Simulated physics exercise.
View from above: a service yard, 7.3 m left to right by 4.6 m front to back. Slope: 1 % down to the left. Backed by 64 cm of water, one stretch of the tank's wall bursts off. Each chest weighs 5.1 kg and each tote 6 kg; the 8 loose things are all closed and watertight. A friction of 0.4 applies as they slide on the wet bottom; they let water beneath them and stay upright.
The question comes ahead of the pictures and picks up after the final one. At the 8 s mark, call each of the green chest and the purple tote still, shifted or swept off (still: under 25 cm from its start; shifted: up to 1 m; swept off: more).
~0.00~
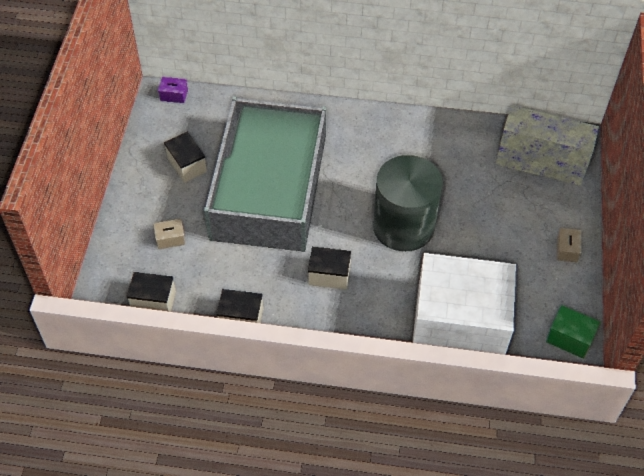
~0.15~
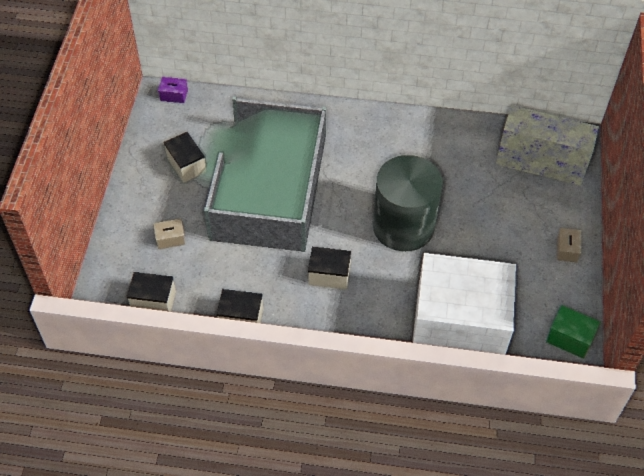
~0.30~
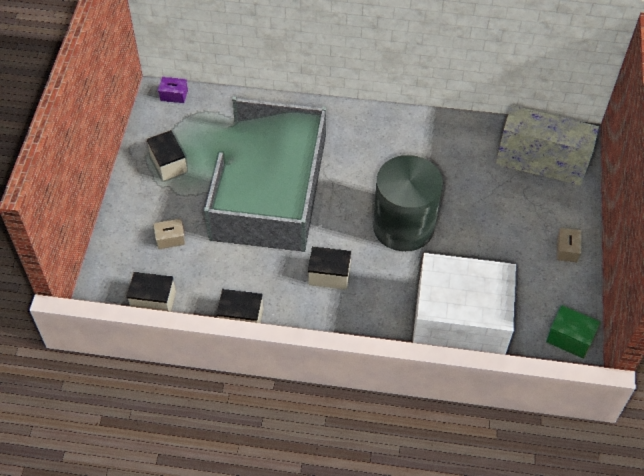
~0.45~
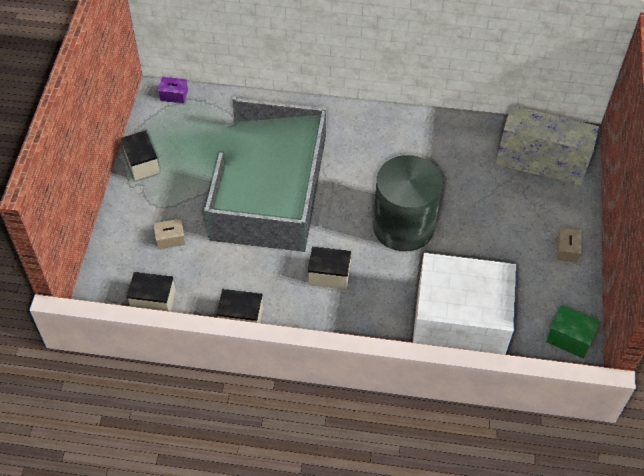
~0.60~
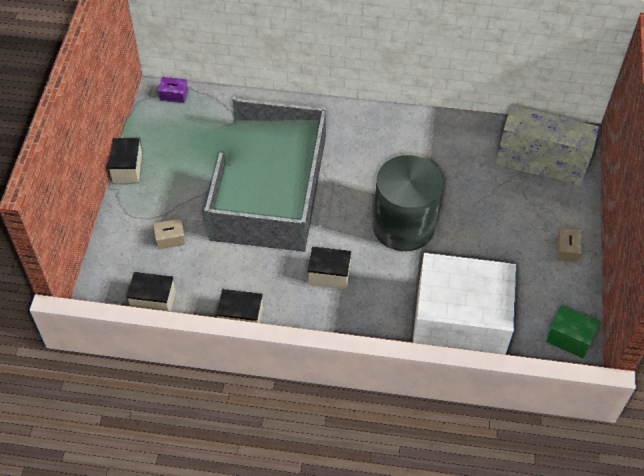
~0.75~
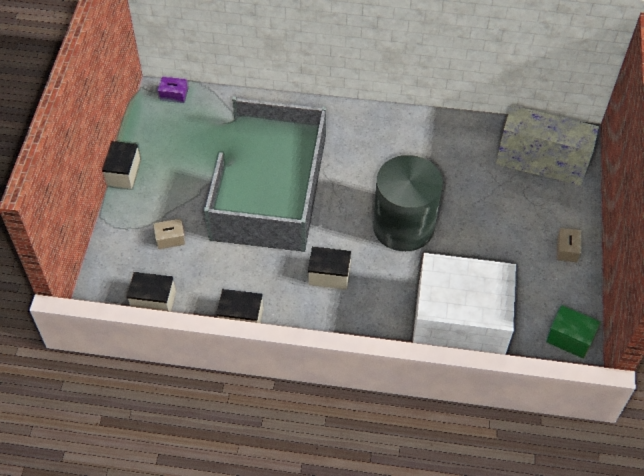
Green chest - still, purple tote - swept off.
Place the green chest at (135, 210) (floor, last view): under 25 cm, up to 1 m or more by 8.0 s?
As it turns out, it is swept away.
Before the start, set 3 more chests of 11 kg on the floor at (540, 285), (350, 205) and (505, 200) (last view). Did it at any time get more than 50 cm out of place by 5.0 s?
First inside the limit, then inside the limit, then inside the limit.
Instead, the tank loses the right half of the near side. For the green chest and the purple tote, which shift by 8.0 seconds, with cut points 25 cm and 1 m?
First the green chest: It inches along; as for the purple tote, it is carried a long way.
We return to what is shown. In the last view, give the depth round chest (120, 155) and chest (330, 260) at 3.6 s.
Close to 9 and 0 centimetres.
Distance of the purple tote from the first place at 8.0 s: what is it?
Around 500 cm from where it started.
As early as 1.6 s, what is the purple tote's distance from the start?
I'd guess some 10 cm by then.
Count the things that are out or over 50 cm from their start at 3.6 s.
Tally: 5.
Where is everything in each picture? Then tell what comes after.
The green chest at (576, 325) rests on the ground; the purple tote at (173, 85) rests on the ground; 2.6 m2 under water; 0 of 8 have shifted, in the first picture.
The green chest at (576, 325) rests on the ground; the purple tote at (173, 85), on the bottom; 3.2 m2 under water; 0 of 8 have shifted, in the second picture.
The green chest at (576, 325), on the bottom; the purple tote at (173, 85) rests on the ground; 3.9 m2 under water; 1 of 8 have shifted, in the third picture.
The green chest at (576, 325), on the bottom; the purple tote at (173, 85) rests on the ground; water covers 4.9 m2; 1 of 8 have shifted, in the fourth picture.
The green chest at (576, 325), on the bottom; the purple tote at (173, 85) rests on the ground; 5.9 m2 under water; 1 of 8 have shifted, in the fifth picture.
The green chest at (576, 325) rests on the ground; the purple tote at (173, 85), on the bottom; 6.4 m2 under water; 1 of 8 have shifted, in the sixth picture.
After 1.6 s the green chest is near (576, 325), 0.0 m from its start, aground; the purple tote is near (164, 70), 0.1 m from its start, afloat; 2 afloat.
After 3.6 s the green chest is near (576, 325), 0.0 m from its start, aground; the purple tote is near (312, 112), 2.3 m from its start, afloat; 3 afloat.
After 5.6 s the green chest is near (576, 325), 0.0 m from its start, aground; the purple tote is near (465, 147), 4.7 m from its start, aground; 4 afloat.
After 8.0 s the green chest is near (576, 325), 0.0 m from its start, afloat; the purple tote is near (476, 207), 5.1 m from its start, aground; 5 afloat.
